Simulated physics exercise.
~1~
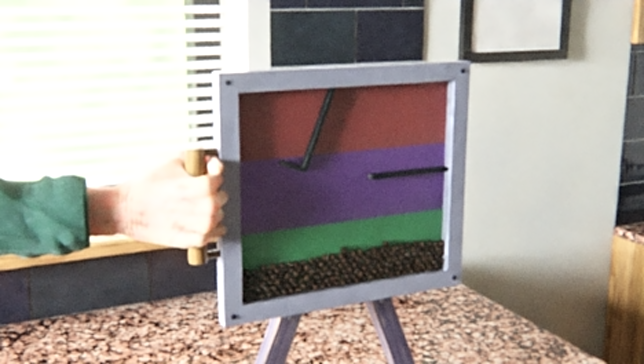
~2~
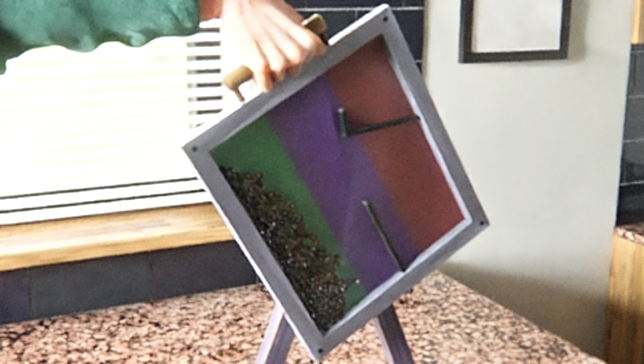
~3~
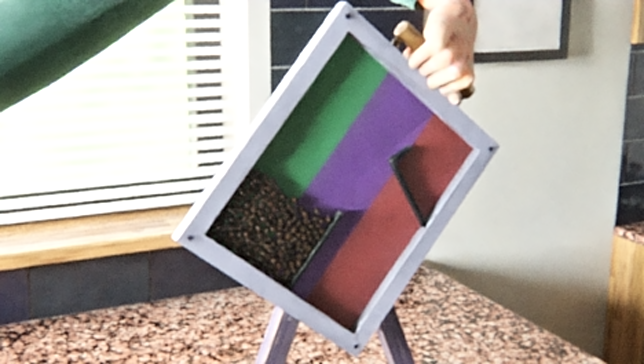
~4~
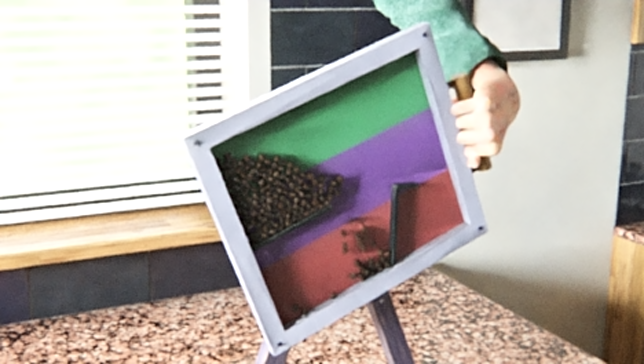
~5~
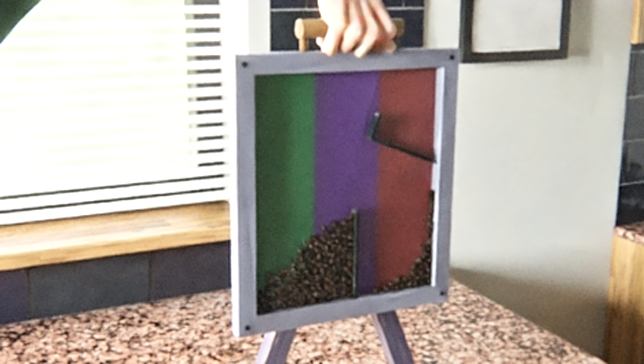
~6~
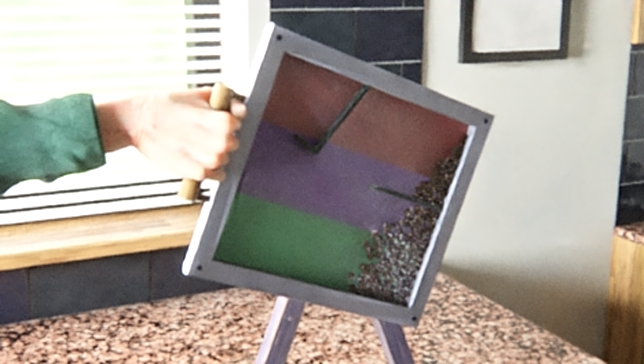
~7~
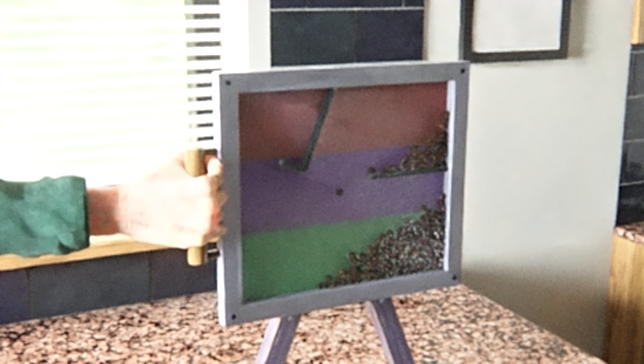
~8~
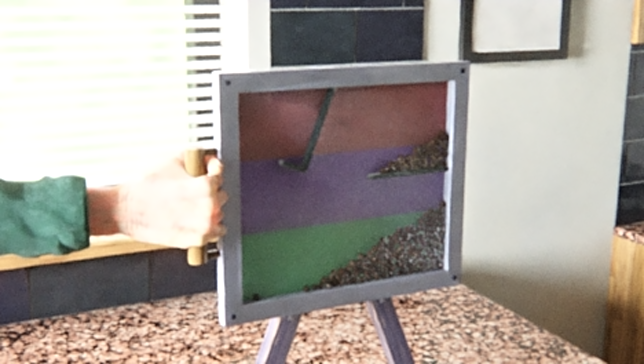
A square box with a pale frame, striped red, purple and green, stands upright on a speckled counter, with small dark beads heaped along its green bottom band. A green-sleeved hand grips the wooden handle and turns the box clockwise, sending the beads sliding toward the lower side. It keeps tipping until it is nearly upside down, and some beads spill into the red. The hand then swings it back to level, and the beads pour down the right side. Most settle in a slope at the lower right, while a small pile stays on the short purple-band ledge.
